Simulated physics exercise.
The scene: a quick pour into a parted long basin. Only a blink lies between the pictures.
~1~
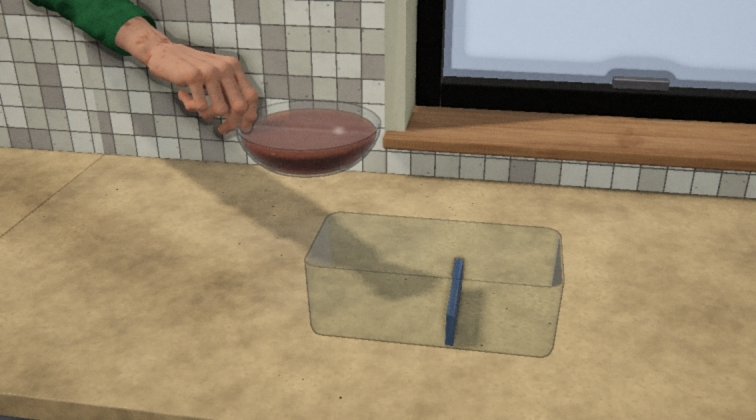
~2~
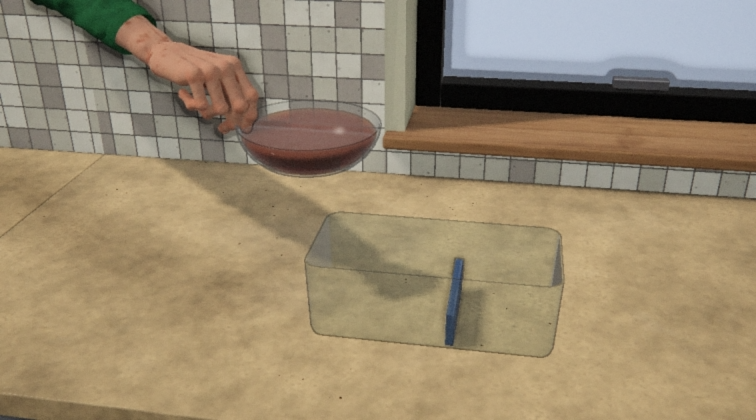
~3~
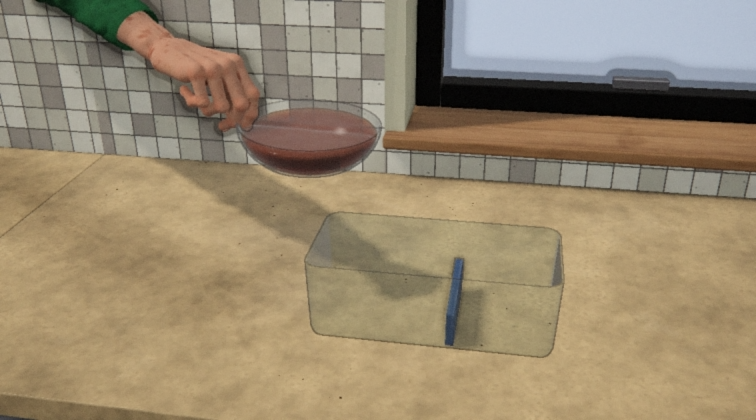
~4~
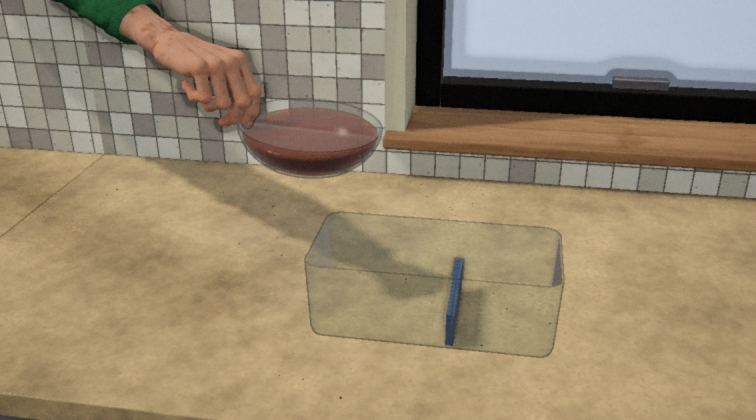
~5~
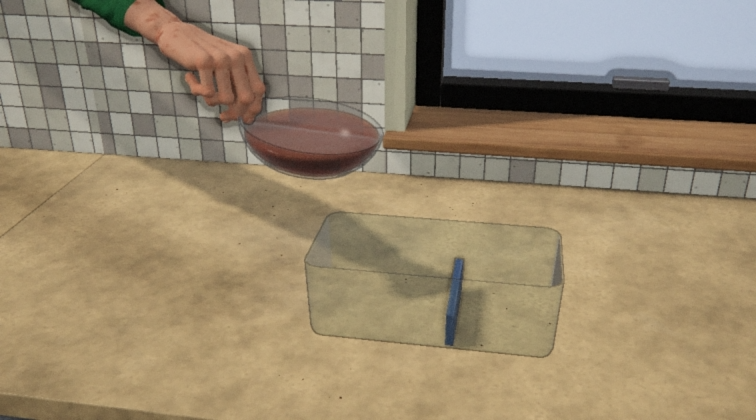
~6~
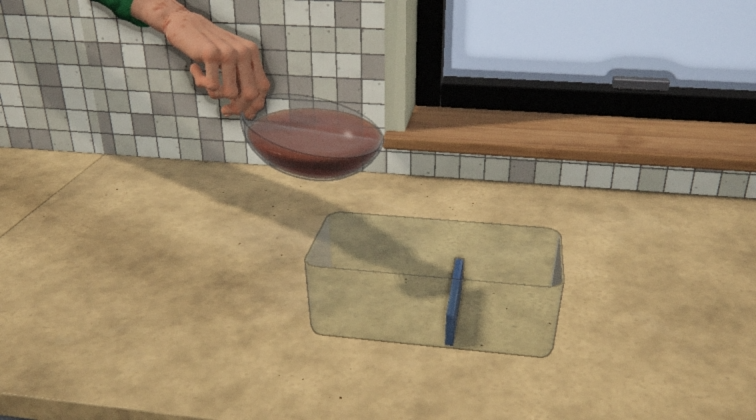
In this clip, a hand in a green sleeve holds a clear bowl of reddish-brown tea above and left of a long transparent basin with a blue divider, then gradually tilts the bowl slightly to the right.
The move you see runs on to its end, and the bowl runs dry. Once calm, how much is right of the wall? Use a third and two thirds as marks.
It comes to not even a third.
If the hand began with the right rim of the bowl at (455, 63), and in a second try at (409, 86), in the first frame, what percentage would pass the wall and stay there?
Roughly 75 per cent, and 55 per cent.
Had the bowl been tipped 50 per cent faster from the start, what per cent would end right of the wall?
Some 10 per cent.
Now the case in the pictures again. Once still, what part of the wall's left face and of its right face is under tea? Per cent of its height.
Near 60 on the left, 0 on the right.
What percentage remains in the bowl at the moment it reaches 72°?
Some 15 per cent.
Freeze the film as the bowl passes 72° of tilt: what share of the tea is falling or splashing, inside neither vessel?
Near 35 %.
A moment on, the bowl is tipped part way and 13 per cent is still to pour, 51 is left of the wall and 0 right of it.
Next, the bowl is tipped right over and 0 per cent is still to pour, 92 is left of the wall and 4 right of it.
Then the bowl is tipped right over and 0 per cent is still to pour, 91 is left of the wall and 6 right of it.
Later the bowl is tipped right over and 0 per cent is still to pour, 91 is left of the wall and 6 right of it.
At rest 91 per cent lies left of the wall, 6 right of it and 4 outside.
